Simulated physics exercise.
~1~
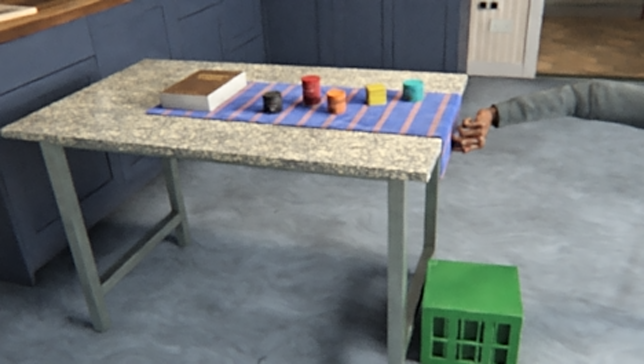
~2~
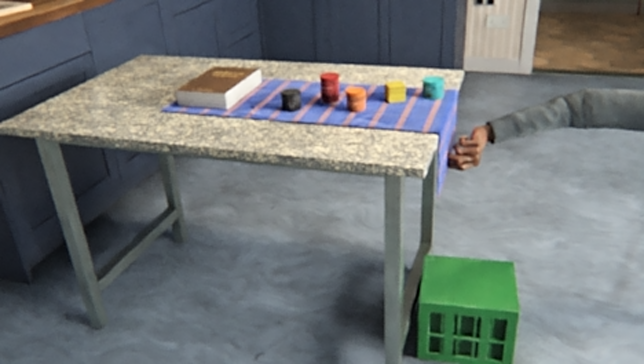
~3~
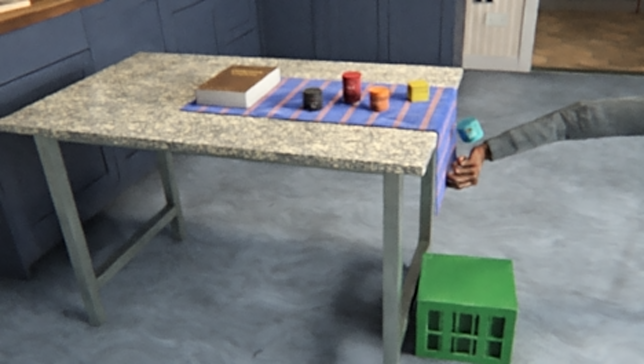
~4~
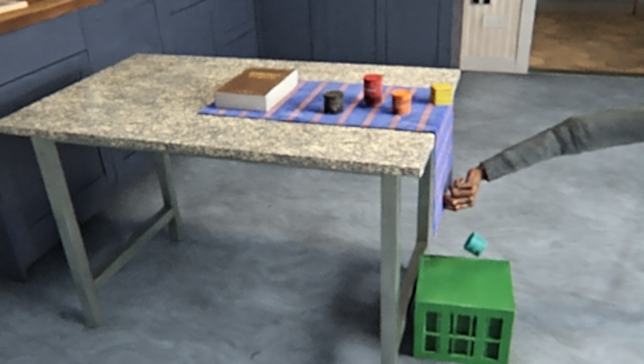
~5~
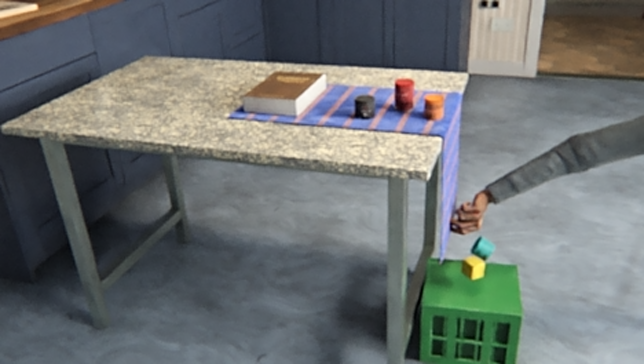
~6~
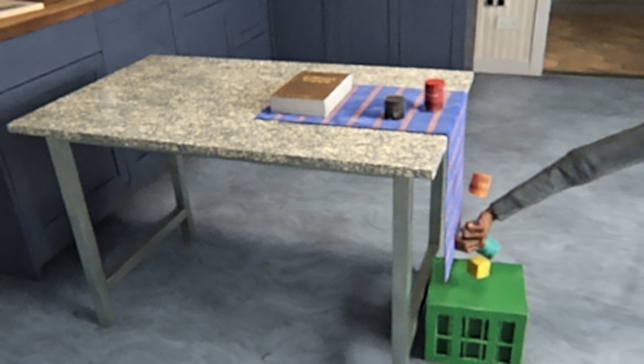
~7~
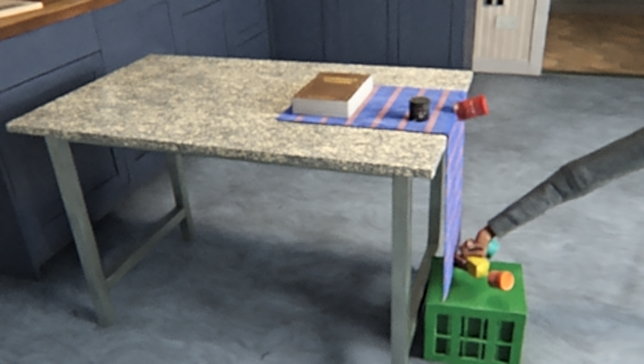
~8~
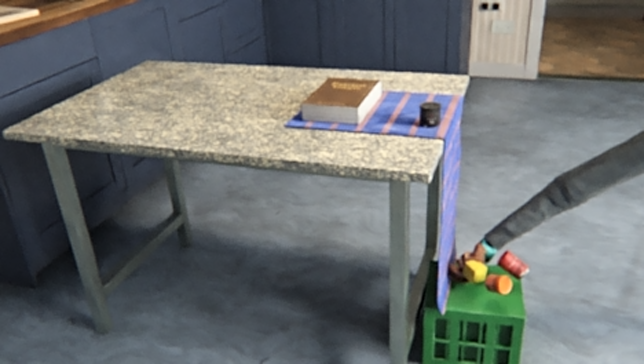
A hand pulling a blue striped cloth down off a speckled table, dropping four small items onto a green crate, black pot remaining.
